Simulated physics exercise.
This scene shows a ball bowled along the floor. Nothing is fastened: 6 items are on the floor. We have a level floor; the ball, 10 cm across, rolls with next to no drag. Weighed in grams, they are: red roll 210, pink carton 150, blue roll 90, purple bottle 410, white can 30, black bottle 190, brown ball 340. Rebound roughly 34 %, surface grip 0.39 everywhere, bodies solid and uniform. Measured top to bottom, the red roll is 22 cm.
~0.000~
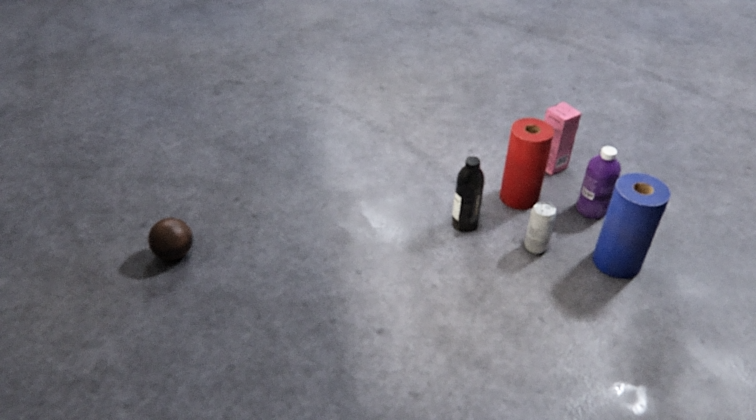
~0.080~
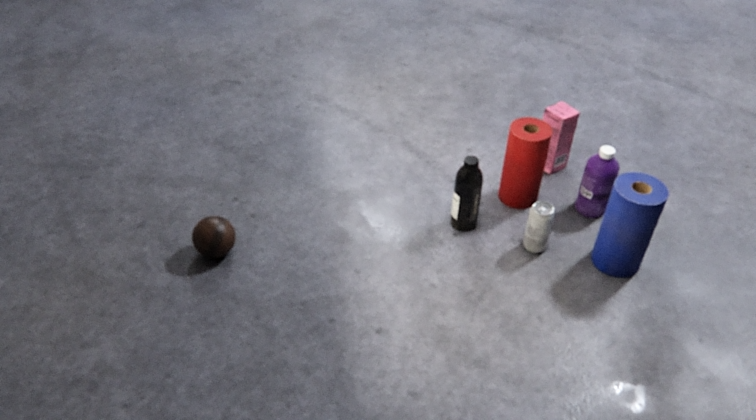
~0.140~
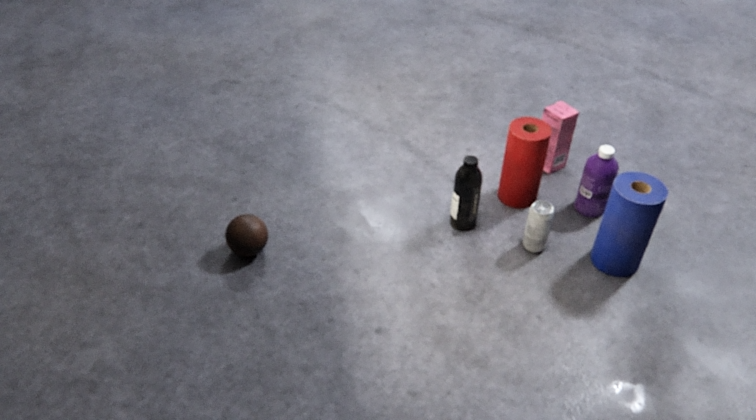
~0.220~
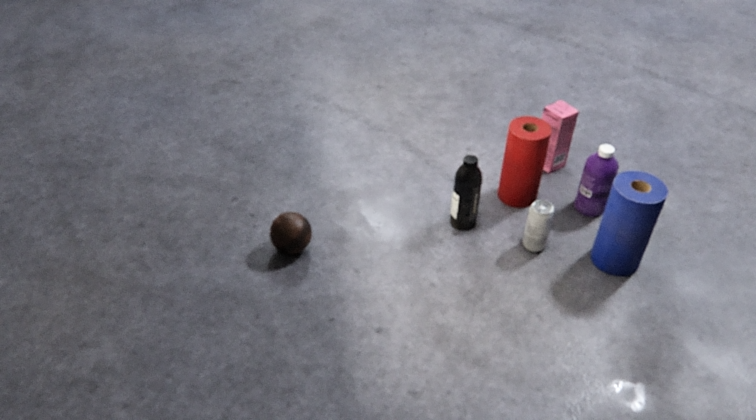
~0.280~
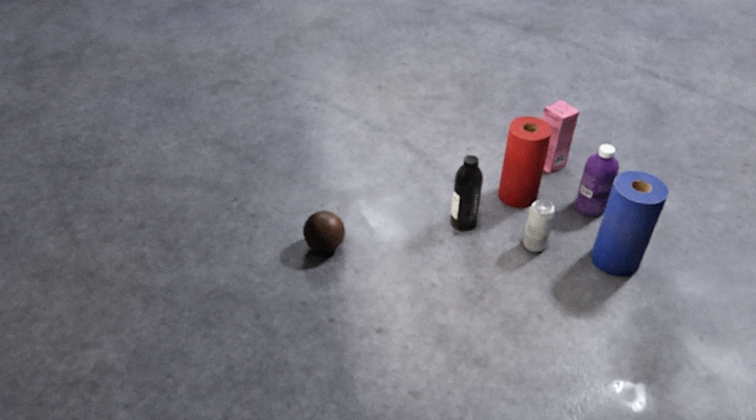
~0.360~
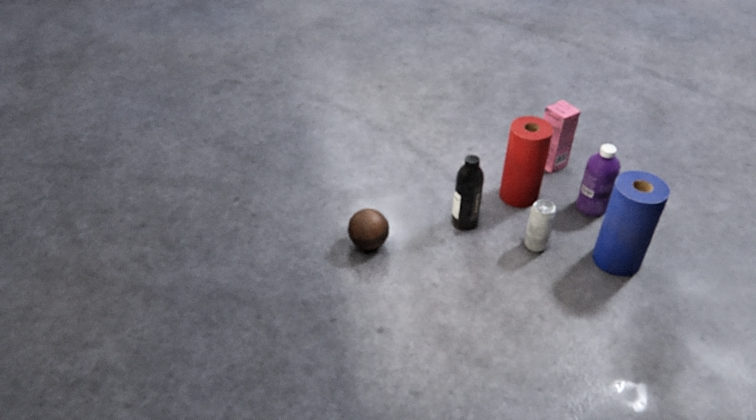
The video shows a brown ball rolling steadily from left to right across a grey floor, drawing nearer to a standing group of red and blue rolls, a pink carton, black and purple bottles, and a white can.
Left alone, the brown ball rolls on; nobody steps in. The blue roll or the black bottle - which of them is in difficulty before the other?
The second one.
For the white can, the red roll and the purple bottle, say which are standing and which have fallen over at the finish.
Outcome noted - the white can ends up fallen, the red roll survives without falling, the purple bottle survives without falling.
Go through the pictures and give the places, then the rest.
In the first frame, ball 0 cm along; brown ball (171, 239); blue roll (629, 227); black bottle (469, 193).
In the second frame, ball 11 cm along; brown ball (214, 237); purple bottle (599, 180).
In the third frame, ball 18 cm along; brown ball (247, 235); red roll (523, 164).
In the fourth frame, ball 29 cm along; brown ball (291, 233); purple bottle (598, 179).
In the fifth frame, ball 37 cm along; brown ball (324, 232); red roll (524, 163).
In the sixth frame, ball 47 cm along; brown ball (369, 229); blue roll (629, 225); black bottle (468, 192).
After 0.76 s, ball 90 cm along; brown ball near (548, 240); black bottle 38° off upright near (487, 169); white can 17° off upright.
After 1.26 s, ball 120 cm along; brown ball near (691, 279); black bottle on its side near (479, 169); blue roll 27° off upright near (689, 209); white can on its side.
After 2.26 s, ball 176 cm along; blue roll on its side near (722, 212); black bottle on its side near (471, 167); white can on its side.
In the end (3.1 s), toppled on the floor, blue roll, white can and black bottle; the other 3 under 8 cm from the start. At the end, from the last picture's camera, blue roll near (721, 211), black bottle near (469, 166). Blue roll went at 1.42 s; black bottle went at 0.74 s.
